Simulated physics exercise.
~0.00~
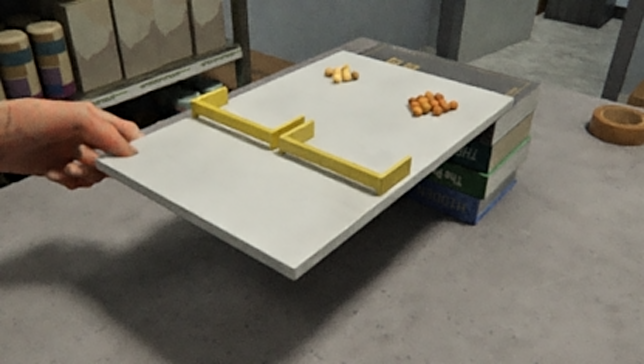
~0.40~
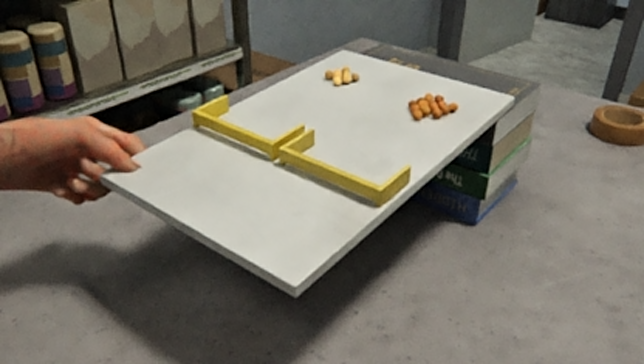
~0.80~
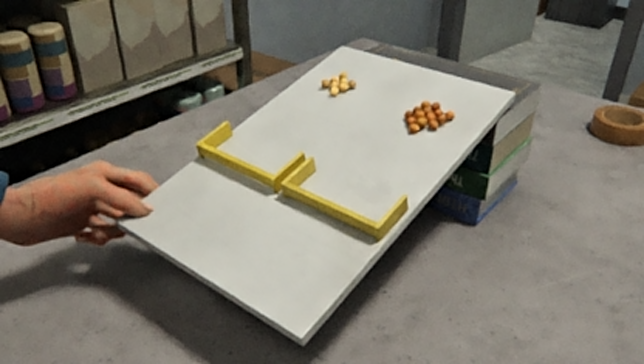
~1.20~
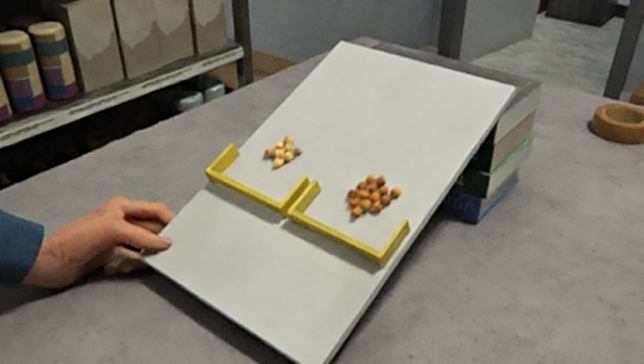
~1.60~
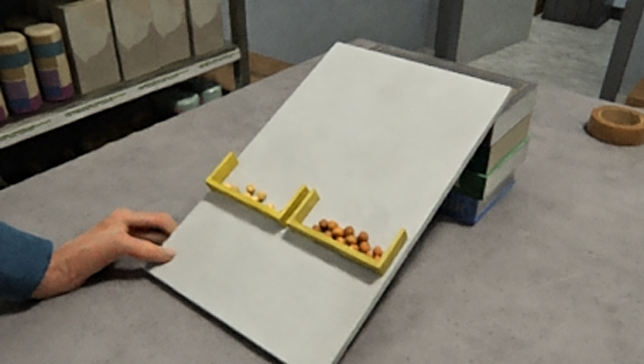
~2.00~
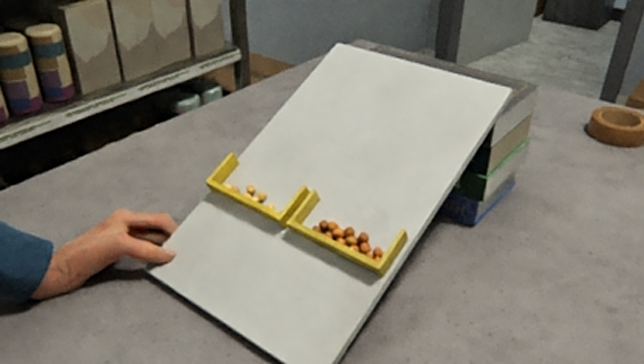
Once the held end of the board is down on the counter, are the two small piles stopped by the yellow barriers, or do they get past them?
Both piles are stopped by the yellow barriers, each one gathered behind its own.
